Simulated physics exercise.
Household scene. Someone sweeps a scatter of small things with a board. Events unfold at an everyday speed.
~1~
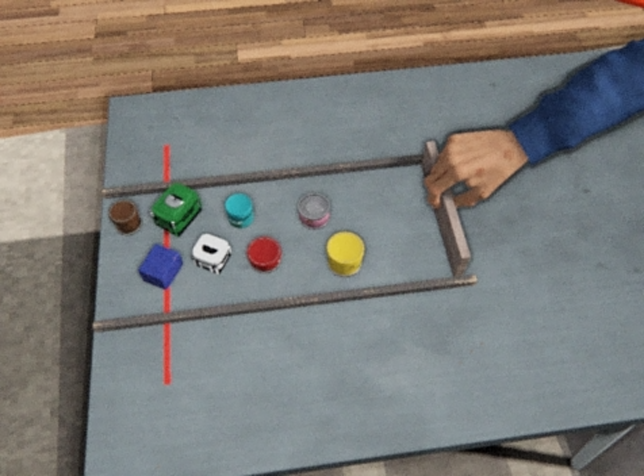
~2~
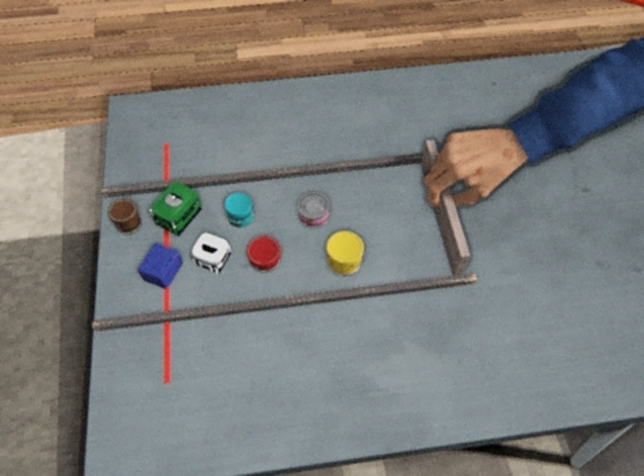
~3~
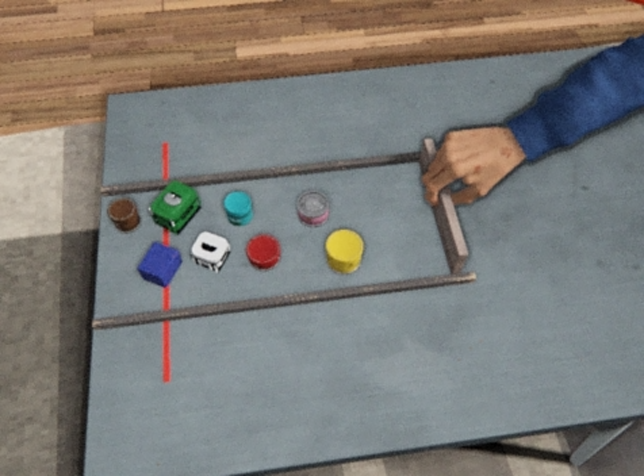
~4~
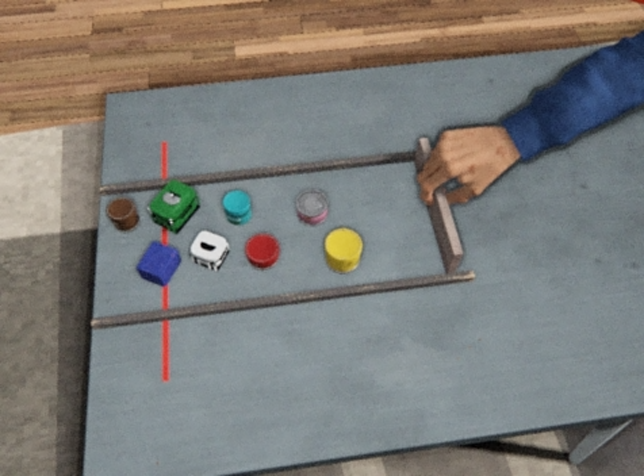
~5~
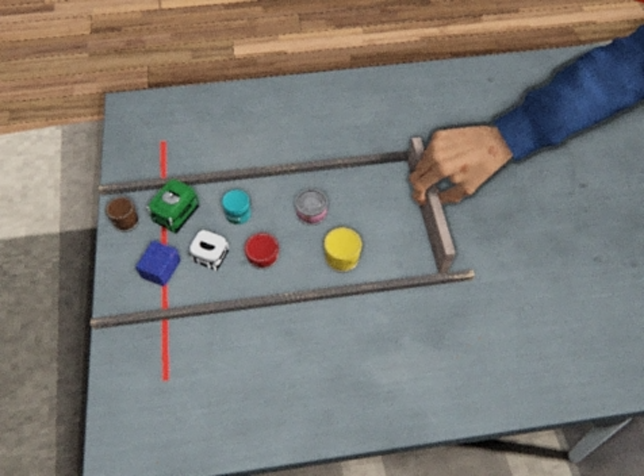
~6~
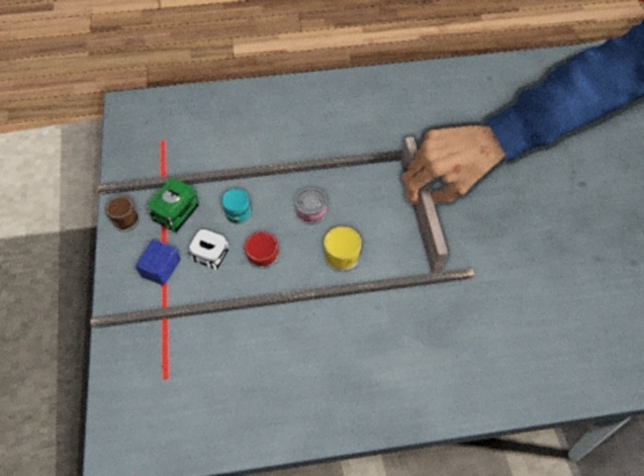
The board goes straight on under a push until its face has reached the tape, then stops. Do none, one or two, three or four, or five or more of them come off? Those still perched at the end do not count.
The push is going to clear one or two off the end.
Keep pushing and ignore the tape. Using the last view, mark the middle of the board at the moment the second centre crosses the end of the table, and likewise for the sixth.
I'd put the first at about (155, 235) and the next at about (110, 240).
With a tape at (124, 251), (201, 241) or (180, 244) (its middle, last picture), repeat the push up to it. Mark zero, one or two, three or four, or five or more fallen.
Results per position - either three or four / none at all / not one.
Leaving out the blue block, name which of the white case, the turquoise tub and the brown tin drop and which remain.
The white case stays put; the turquoise tub stays put; the brown tin goes down.
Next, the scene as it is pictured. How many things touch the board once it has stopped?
That would be 4 of them.
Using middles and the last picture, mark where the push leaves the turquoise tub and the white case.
You'll find the first one at (149, 198) and the second at (113, 261).
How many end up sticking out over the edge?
1 overhanging.
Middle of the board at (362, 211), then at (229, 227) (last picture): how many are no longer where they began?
0 and 7.
Early on, none off yet; brown tin at rest near (123, 214); blue block at rest near (158, 263); green case at rest near (174, 205).
A while later, none off yet; brown tin at rest near (123, 214); blue block moving near (152, 265); green case moving near (169, 204).
Finally, the number that fall off is one or two; lost, brown tin.
